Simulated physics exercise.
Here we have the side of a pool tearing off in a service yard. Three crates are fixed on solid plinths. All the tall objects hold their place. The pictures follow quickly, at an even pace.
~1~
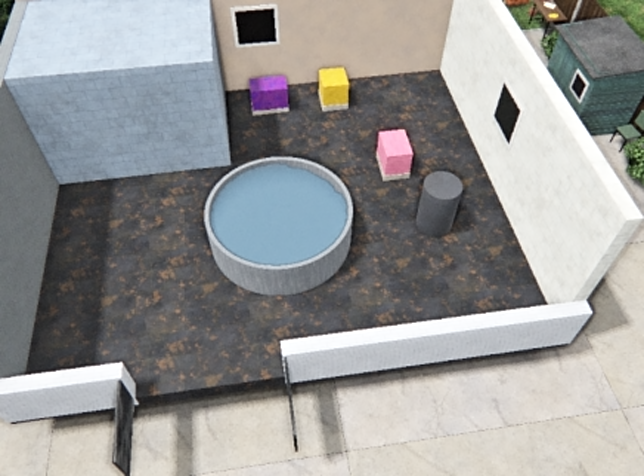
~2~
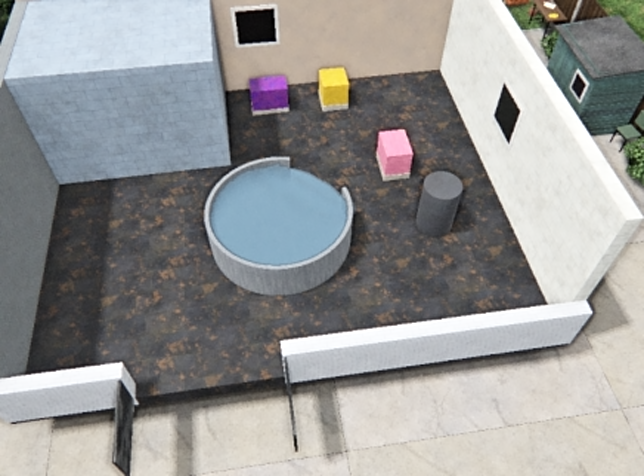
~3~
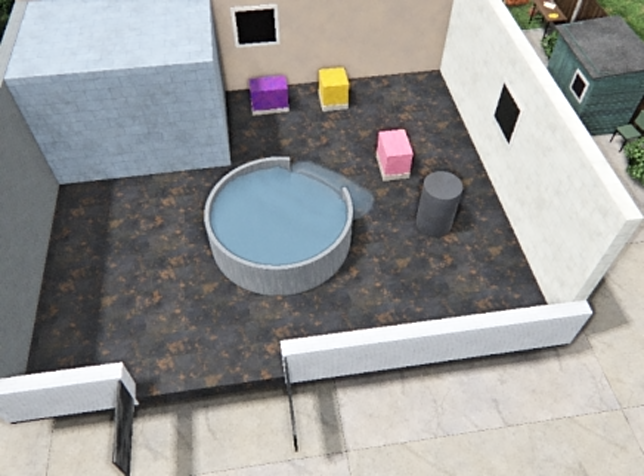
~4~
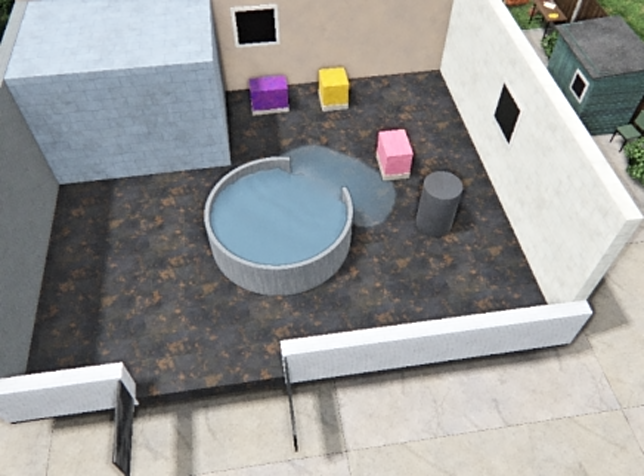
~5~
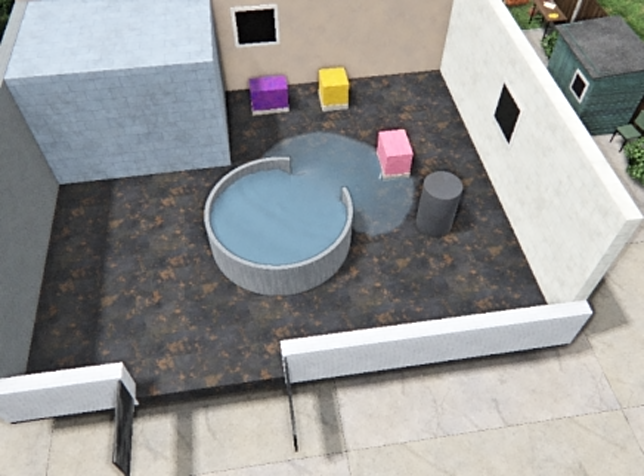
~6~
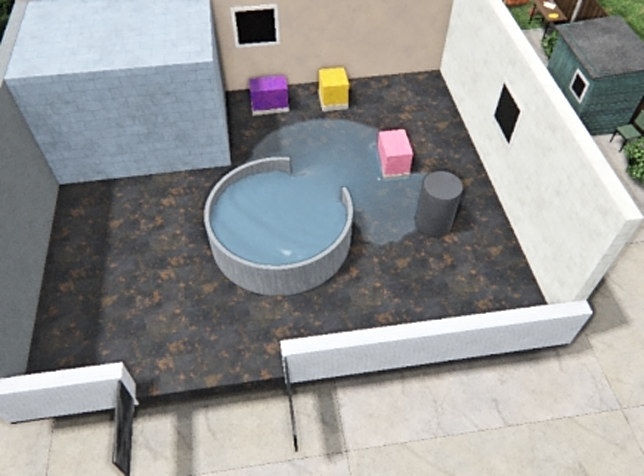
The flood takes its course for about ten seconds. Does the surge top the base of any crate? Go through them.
One by one: The pink crate is soaked; the purple crate is soaked; the yellow crate is soaked.
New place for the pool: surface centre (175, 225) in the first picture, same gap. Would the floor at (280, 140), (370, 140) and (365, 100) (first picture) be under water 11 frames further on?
As listed: Covered, flooded, flooded.
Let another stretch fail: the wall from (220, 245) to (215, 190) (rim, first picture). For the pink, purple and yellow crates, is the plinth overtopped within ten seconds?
The pink crate is safe, the purple crate escapes it, the yellow crate stays dry.
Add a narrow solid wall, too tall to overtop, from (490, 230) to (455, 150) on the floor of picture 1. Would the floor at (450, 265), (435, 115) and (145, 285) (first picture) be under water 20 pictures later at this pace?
In turn: Wet, awash, not flooded.
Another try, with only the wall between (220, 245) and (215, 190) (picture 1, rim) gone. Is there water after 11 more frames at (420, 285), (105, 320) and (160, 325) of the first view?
In turn: Clear, under water, flooded.
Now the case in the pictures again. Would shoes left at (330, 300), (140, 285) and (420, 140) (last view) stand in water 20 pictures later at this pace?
In turn: Dry, no water, wet.
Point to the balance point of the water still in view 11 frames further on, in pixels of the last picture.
I would point to (324, 187).
A moment on, water covers 25 % of the floor; the pink crate water round its plinth, the purple crate water round its plinth, the yellow crate water round its plinth.
Next, water covers 35 % of the floor; the pink crate water round its plinth, the purple crate water round its plinth, the yellow crate water round its plinth.
Then, water covers 45 % of the floor; the pink crate water round its plinth, the purple crate water round its plinth, the yellow crate water round its plinth.
Later, water covers 65 % of the floor; the pink crate water round its plinth, the purple crate water round its plinth, the yellow crate water round its plinth.
In the end, water covers 100 % of the floor; the pink crate was topped, the purple crate was topped, the yellow crate was topped.
